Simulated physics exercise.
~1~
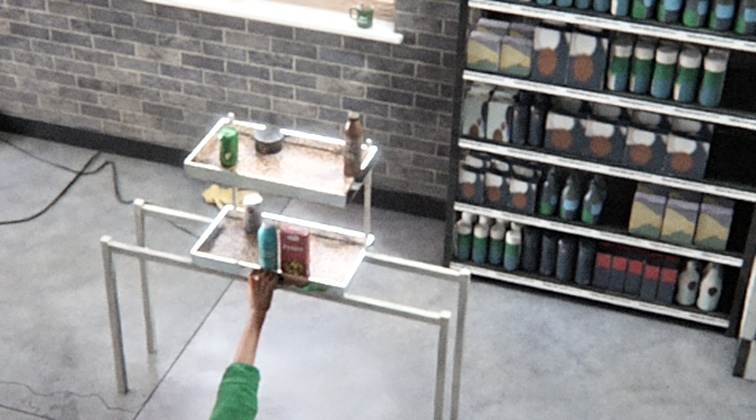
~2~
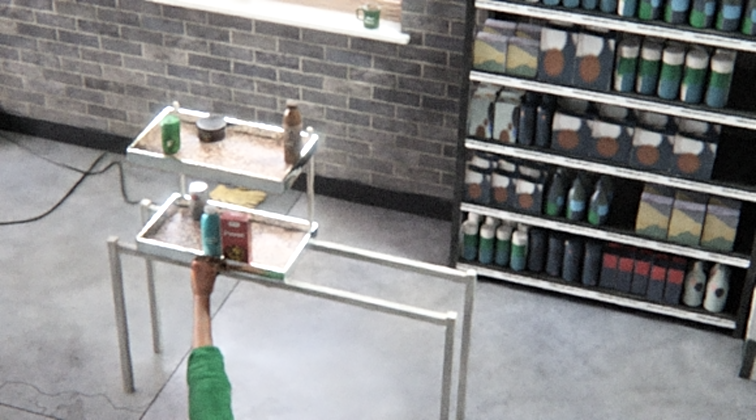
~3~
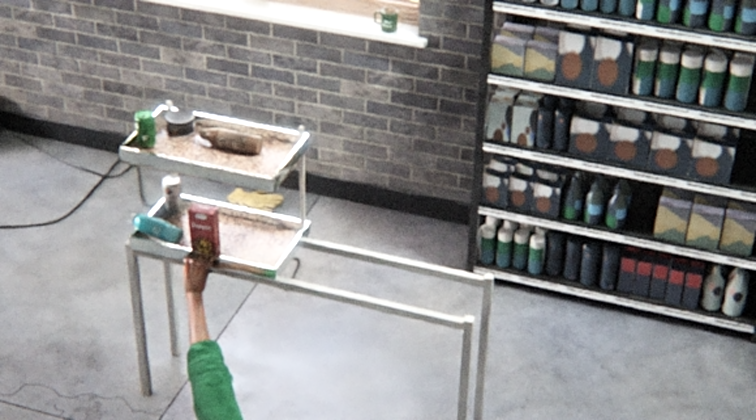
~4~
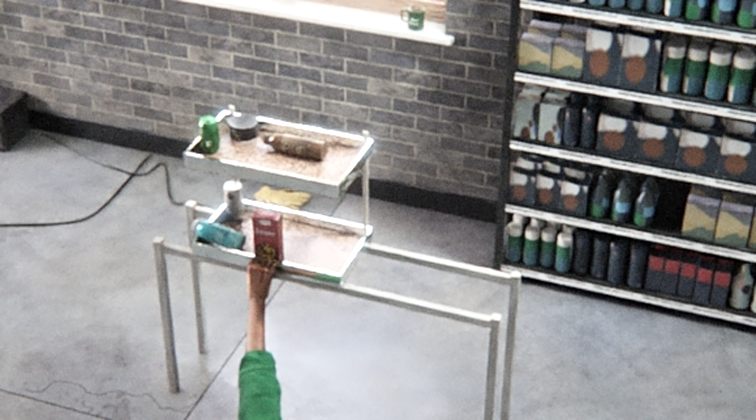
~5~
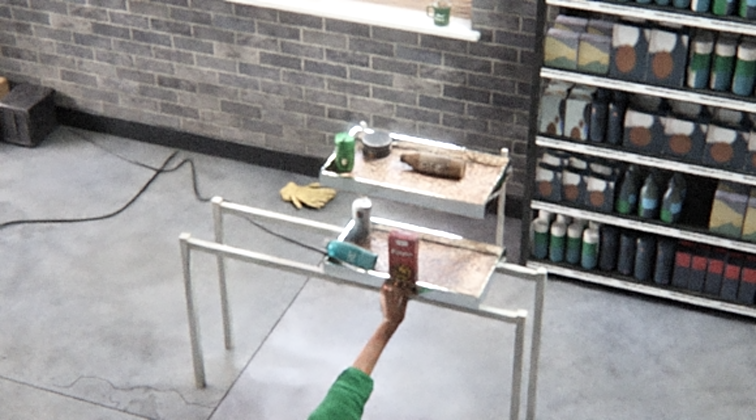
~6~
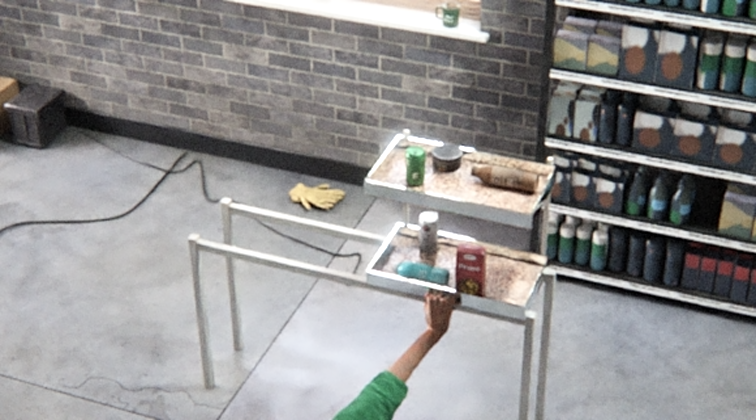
The footage shows a hand sliding a two-level rack tray left along a metal frame, where a brown bottle and a turquoise bottle topple, then right to the other end, with both bottles lying on the tray while the red packet, green can, black tub and white can stay upright.
